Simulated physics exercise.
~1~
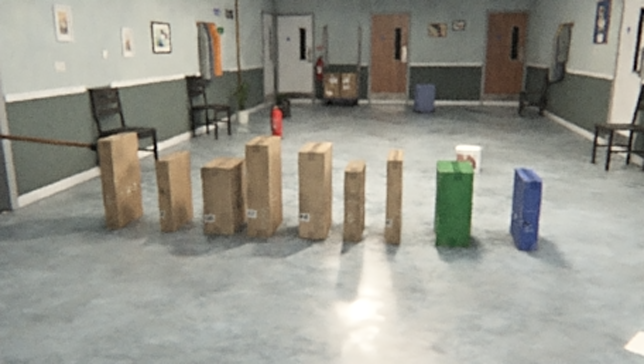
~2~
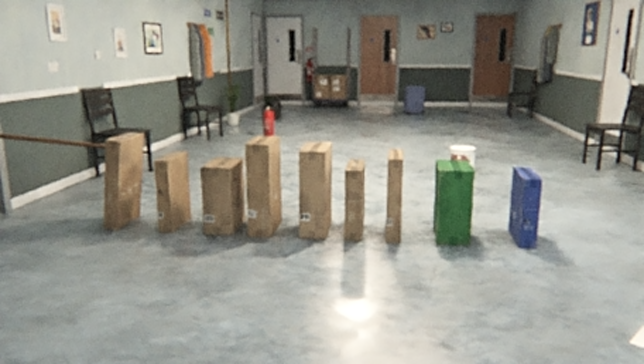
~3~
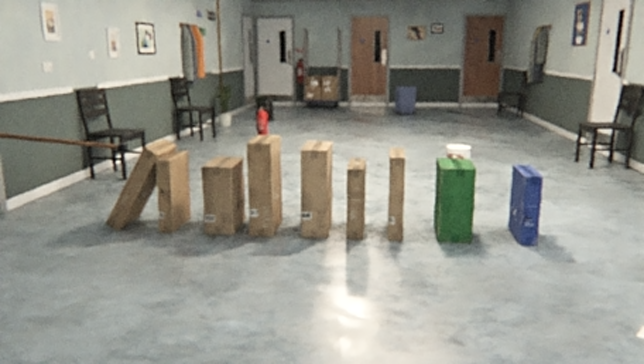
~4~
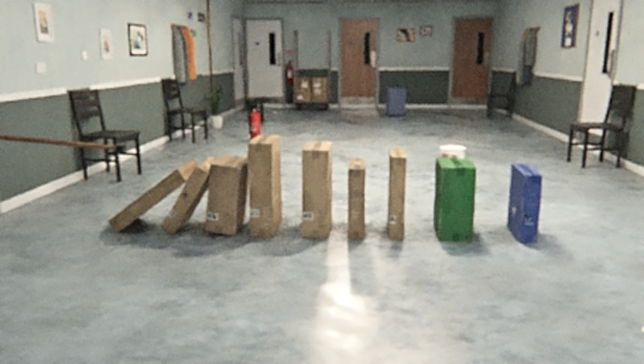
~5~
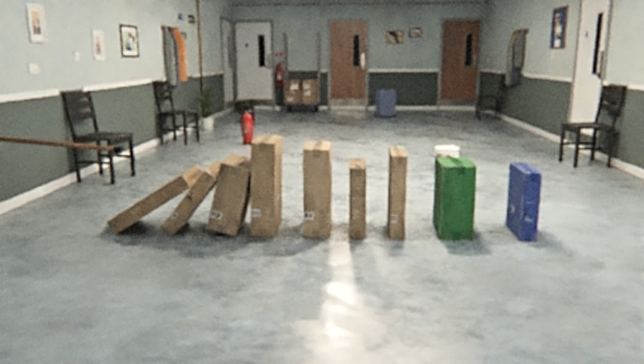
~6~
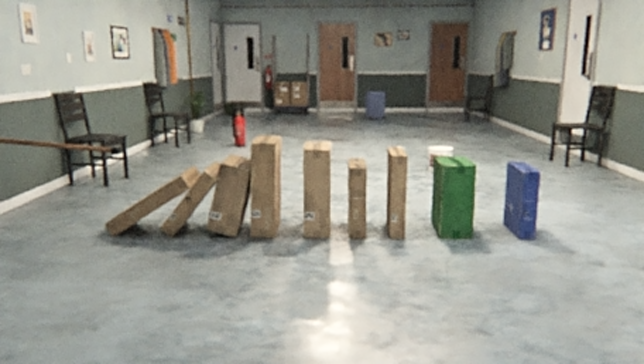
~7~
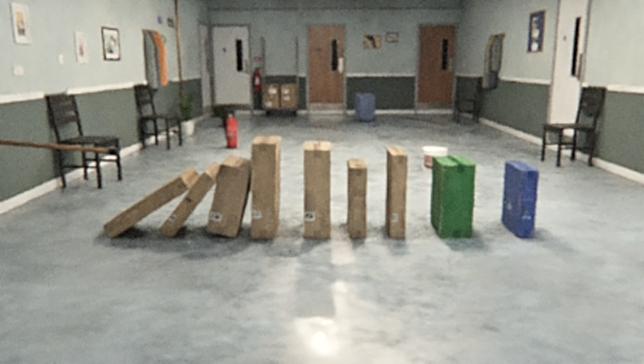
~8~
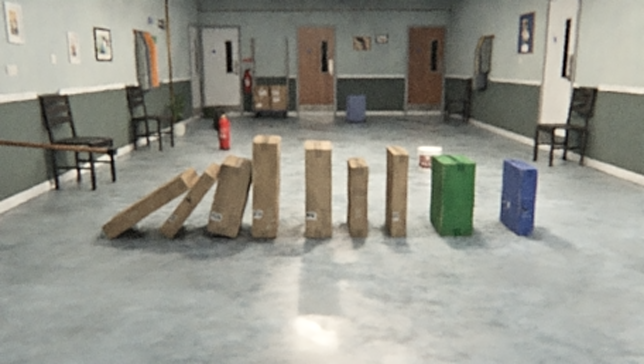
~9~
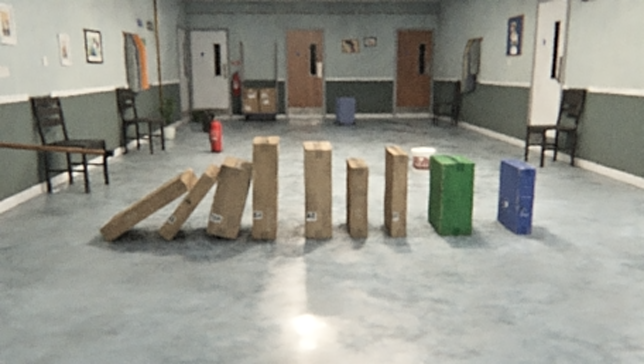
Three cartons in a row lean right after a pole's push, leaving the rest upright.
